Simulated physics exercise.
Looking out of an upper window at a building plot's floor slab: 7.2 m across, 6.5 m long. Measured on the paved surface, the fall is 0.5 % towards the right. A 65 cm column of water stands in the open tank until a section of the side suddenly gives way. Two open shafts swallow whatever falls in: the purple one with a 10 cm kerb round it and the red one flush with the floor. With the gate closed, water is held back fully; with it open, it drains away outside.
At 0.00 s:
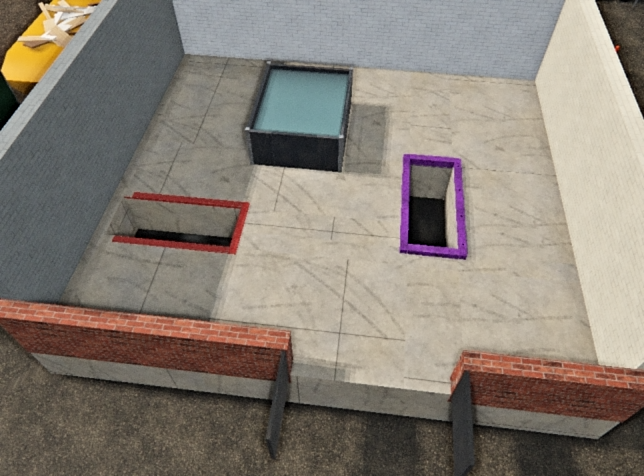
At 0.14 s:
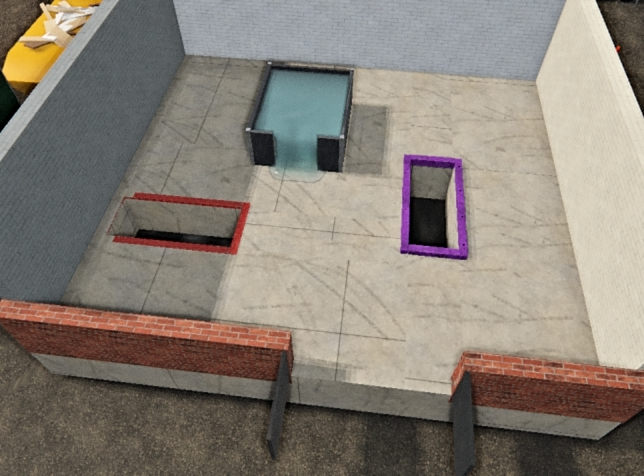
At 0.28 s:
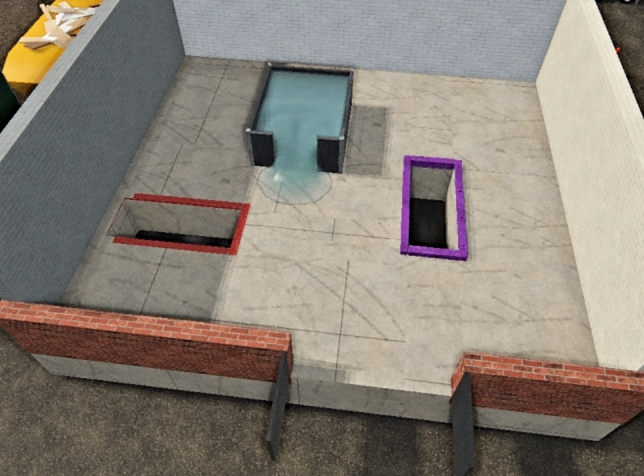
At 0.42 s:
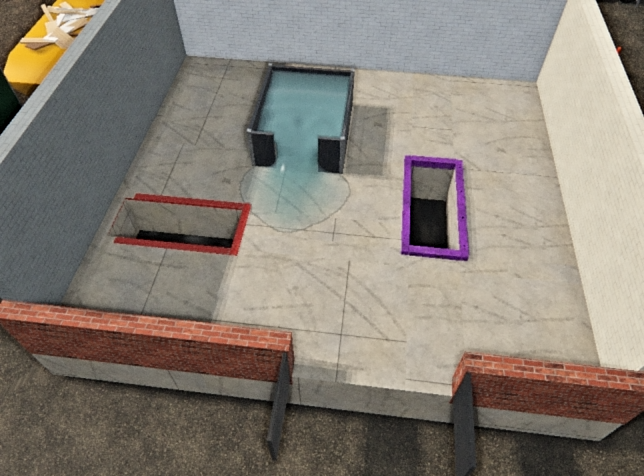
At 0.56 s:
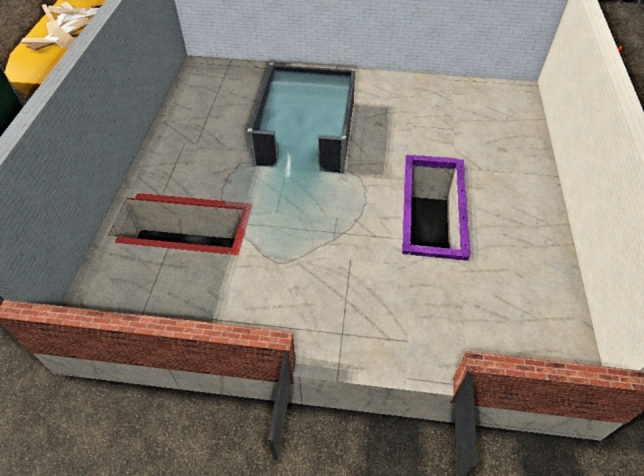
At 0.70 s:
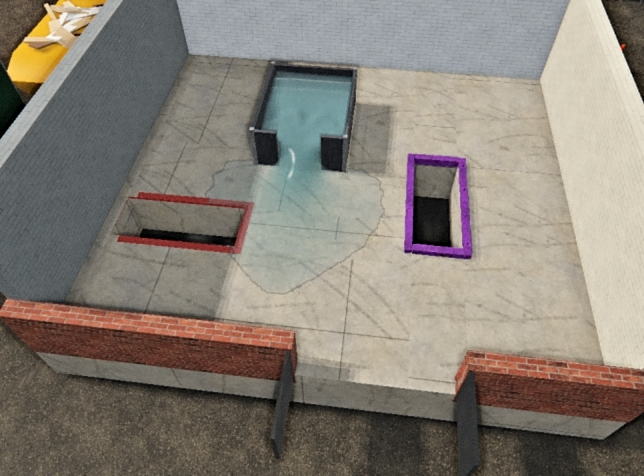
Walled concrete floor slab with water pouring from an opened tank and spreading forward between a red-edged pit and a purple-kerbed one.
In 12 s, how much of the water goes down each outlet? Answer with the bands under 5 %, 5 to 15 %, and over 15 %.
Gateway: Above 15 %; purple pit: Less than 5 %; red pit: Above 15 %.
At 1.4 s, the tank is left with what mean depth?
About 44 cm.
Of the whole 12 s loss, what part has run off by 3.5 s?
Roughly 40 per cent has gone by then.
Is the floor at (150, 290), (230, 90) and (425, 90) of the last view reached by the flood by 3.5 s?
Going through the three points: Awash, then not yet touched, then not yet touched.
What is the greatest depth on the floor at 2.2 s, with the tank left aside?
21 cm or so.
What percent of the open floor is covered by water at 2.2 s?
25 %.
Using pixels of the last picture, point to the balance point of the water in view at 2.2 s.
Around (302, 177).
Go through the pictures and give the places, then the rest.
Still water, 65 cm deep, in the open tank at (303, 102), in the first picture.
Water pours out at (296, 157) and has run 0.4 m, to (319, 176); deepest outside 20 cm, 65 cm at the open tank's back, in the second picture.
Water pours out at (296, 159) and has run 0.8 m, to (285, 200); deepest outside 34 cm, 65 cm at the open tank's back, in the third picture.
The front is at (291, 227), 1.3 m from the gap at (297, 159); 1.6 m2 of floor is under water; 64 cm left at the back of the open tank, in the fourth picture.
The front is at (286, 258), 1.9 m from the gap at (298, 158); 2.8 m2 of floor is under water; 59 cm left at the back of the open tank, in the fifth picture.
The front is at (282, 287), 2.5 m from the gap at (300, 156); 4.0 m2 of floor is under water; 54 cm left at the back of the open tank, in the sixth picture.
After 1.4 s water covers 20 % of the floor and is deepest (28 cm) near (301, 176); gone so far, the gateway 0 %, the purple pit 0 %, the red pit 4 %.
After 2.2 s water covers 25 % of the floor and is deepest (21 cm) near (250, 351); gone so far, the gateway 4 %, the purple pit 0 %, the red pit 8 %.
After 3.5 s water covers 30 % of the floor and is deepest (16 cm) near (301, 176); gone so far, the gateway 12 %, the purple pit 0 %, the red pit 12 %.
After 7.0 s water covers 35 % of the floor and is deepest (8 cm) near (301, 176); gone so far, the gateway 24 %, the purple pit 0 %, the red pit 23 %.
After 12.0 s water covers 45 % of the floor and is deepest (4 cm) near (578, 390); gone so far, the gateway 30 %, the purple pit 0 %, the red pit 31 %.
